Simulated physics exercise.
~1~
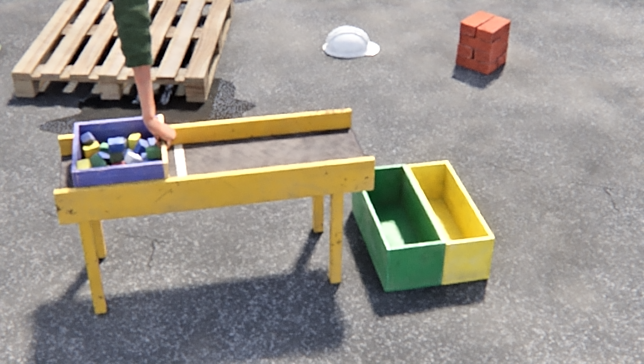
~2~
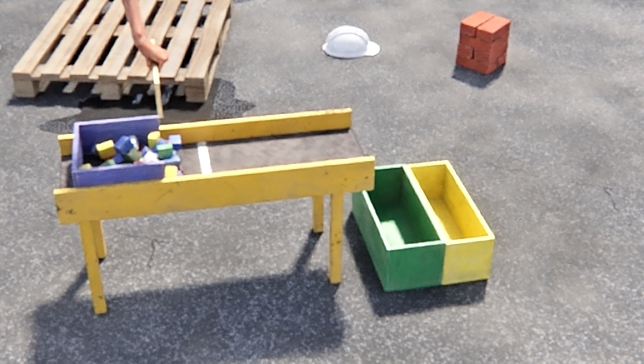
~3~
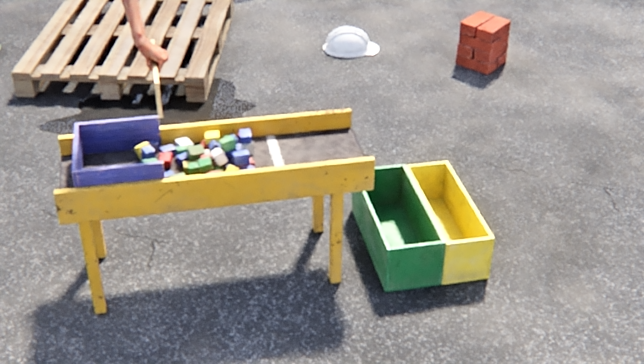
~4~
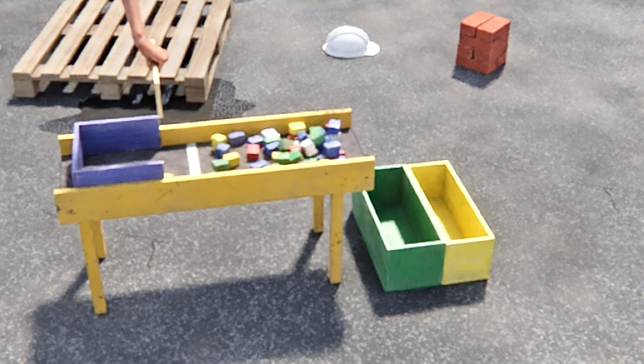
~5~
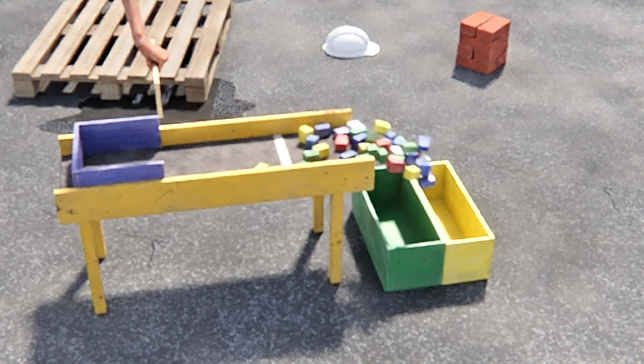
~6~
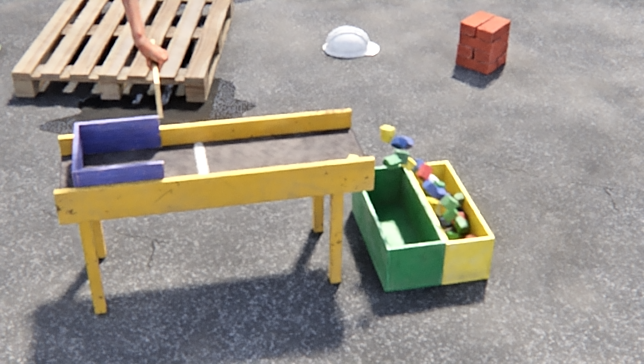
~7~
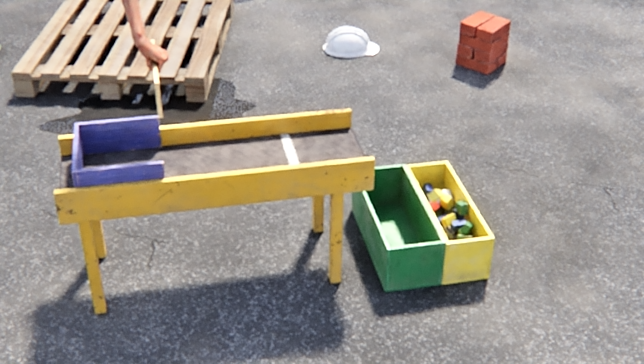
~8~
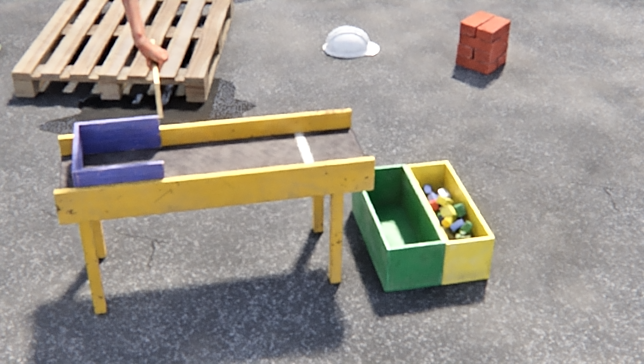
We see a hand lift the gate of a blue pen full of colourful toy bricks, and a belt carries them right between yellow rails. They spill off the end, pass over the green bin, and all end up in the yellow tote, leaving the green bin empty.
